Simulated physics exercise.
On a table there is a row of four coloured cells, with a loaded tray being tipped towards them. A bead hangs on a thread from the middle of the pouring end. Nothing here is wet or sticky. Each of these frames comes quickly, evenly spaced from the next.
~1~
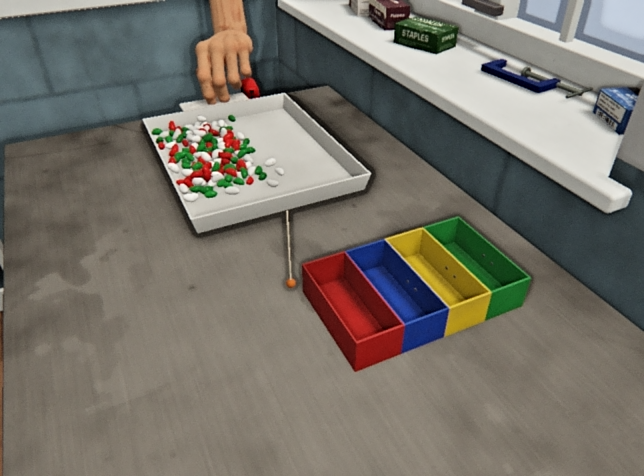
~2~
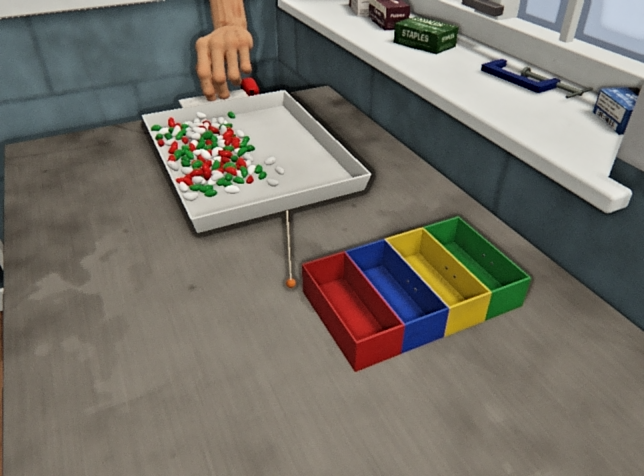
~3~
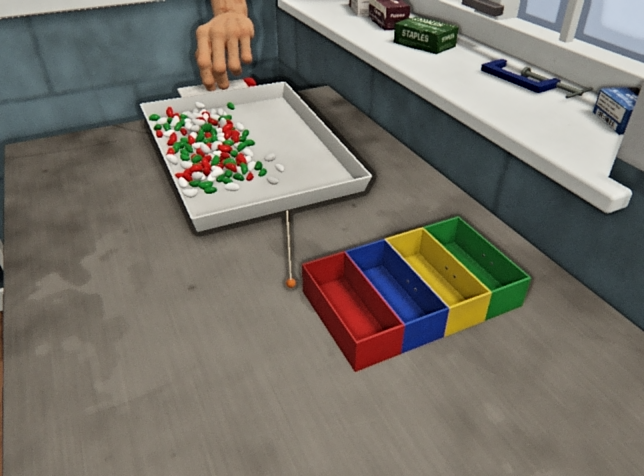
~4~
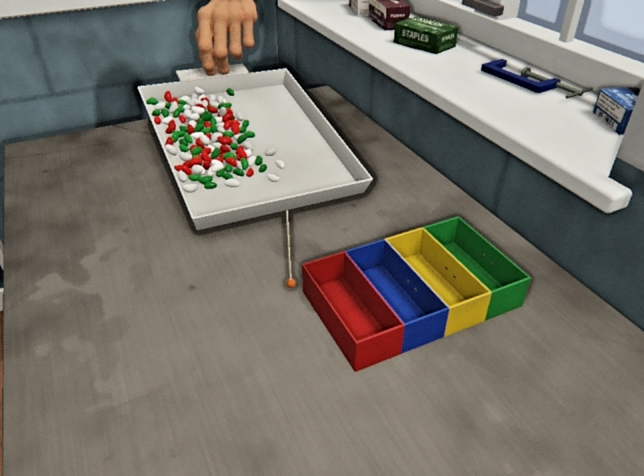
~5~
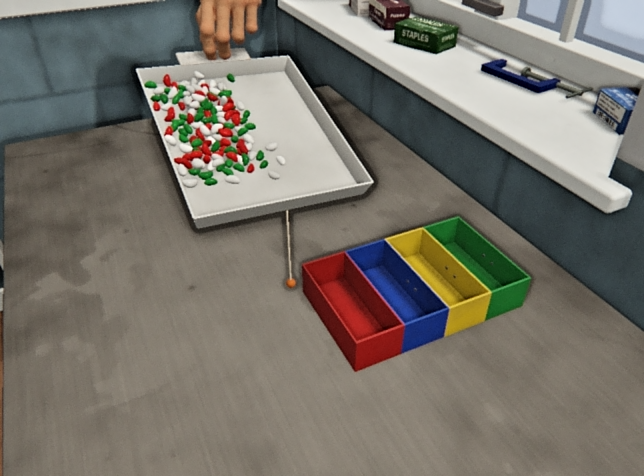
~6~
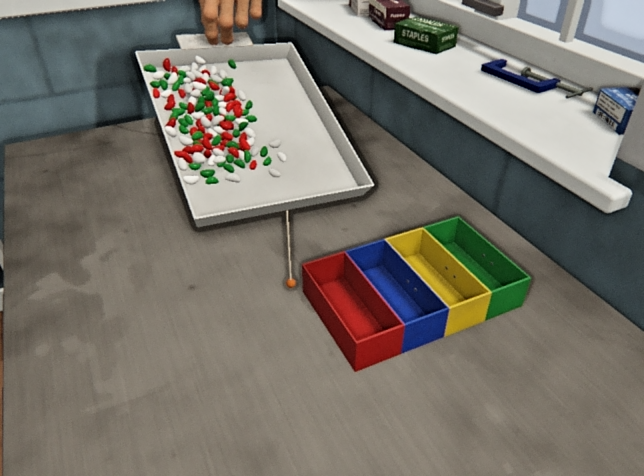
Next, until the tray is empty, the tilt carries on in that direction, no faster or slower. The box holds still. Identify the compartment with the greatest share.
Greatest share: Red.
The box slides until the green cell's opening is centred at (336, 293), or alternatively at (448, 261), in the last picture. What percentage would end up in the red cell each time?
0 %, then 30 %.
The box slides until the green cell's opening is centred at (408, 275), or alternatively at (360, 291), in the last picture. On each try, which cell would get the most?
First place: The cell in yellow; second place: Green.
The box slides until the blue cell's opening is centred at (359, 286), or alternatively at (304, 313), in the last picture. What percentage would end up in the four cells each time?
About 80 % and 100 %.
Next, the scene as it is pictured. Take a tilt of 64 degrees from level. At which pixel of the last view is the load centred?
Roughly at (294, 187).
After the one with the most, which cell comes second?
The second spot goes to the blue cell.
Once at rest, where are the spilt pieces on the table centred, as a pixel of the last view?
Middle in the last view: Roughly (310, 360).
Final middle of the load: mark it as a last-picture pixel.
Close to (352, 335).
Soon after the last picture, tray tipped steeply; nearly all on the tray; a stray few falling or outside the box.
A little later, tray tipped past a quarter turn; about a third on the tray; about a quarter in the red cell; a small part in the blue cell; a stray few in the yellow cell; about a quarter falling or outside the box.
Later still, tray tipped past a quarter turn; about a third in the red cell; about a quarter in the blue cell; a stray few in the yellow cell; about a third falling or outside the box.
At rest, tray tipped past a quarter turn; about a third in the red cell; about a quarter in the blue cell; a stray few in the yellow cell; none in the green cell; about a third outside the box.
